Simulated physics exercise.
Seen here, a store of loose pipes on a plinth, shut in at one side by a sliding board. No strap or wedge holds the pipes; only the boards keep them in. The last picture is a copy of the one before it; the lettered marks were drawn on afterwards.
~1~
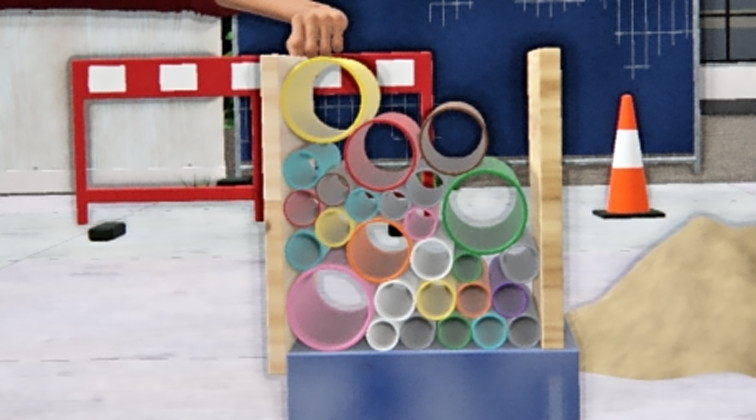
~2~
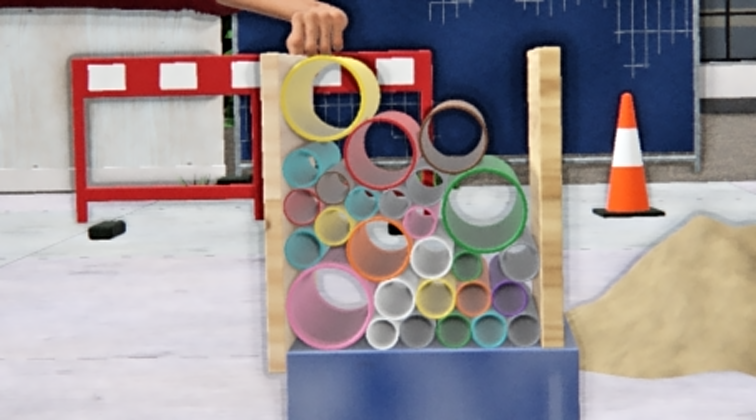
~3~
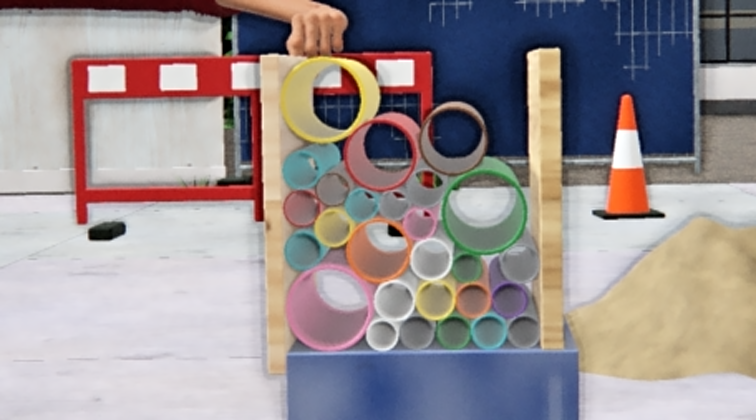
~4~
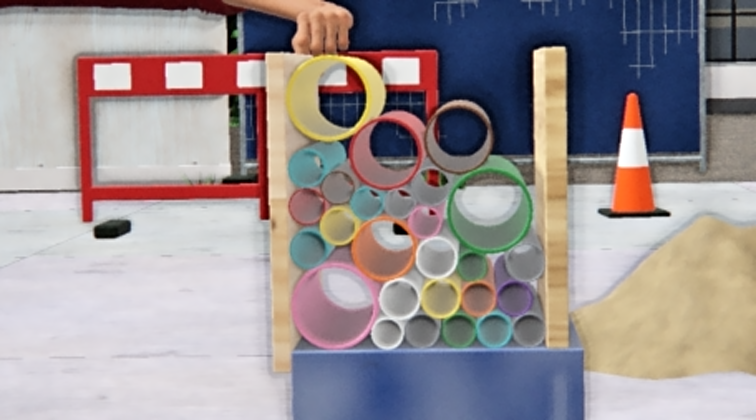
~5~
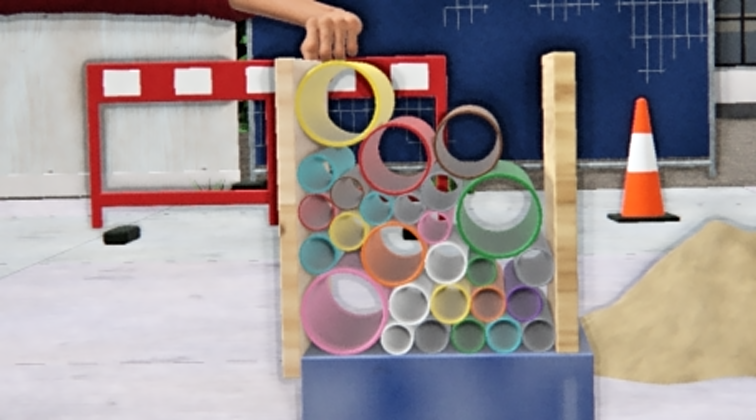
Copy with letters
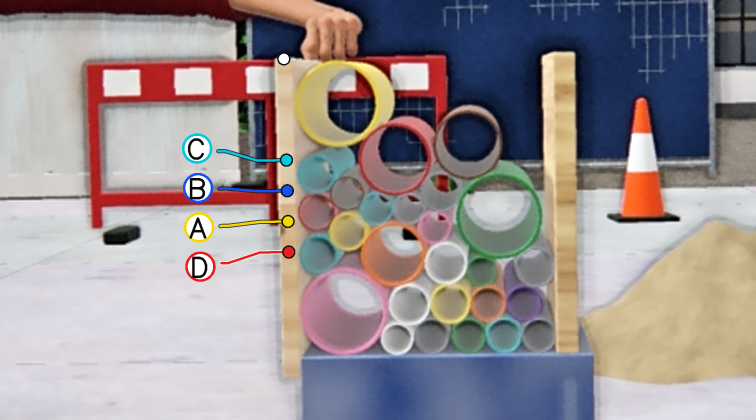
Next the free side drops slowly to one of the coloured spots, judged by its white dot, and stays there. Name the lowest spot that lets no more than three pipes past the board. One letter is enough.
At most to A.
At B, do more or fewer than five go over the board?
It loses fewer than five.
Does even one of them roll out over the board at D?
Yes.
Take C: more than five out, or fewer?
Fewer than five.
On the marked copy, A at (288, 221); B at (287, 191); C at (286, 160); D at (289, 252); the white dot at (284, 59).
Following A. Soon after the start, top of the board (296, 129).
Later, top of the board (298, 211).
In the end, top of the board (298, 221), two out over the board.
As for the rest, B none out over the board; C none out over the board; D four out over the board.
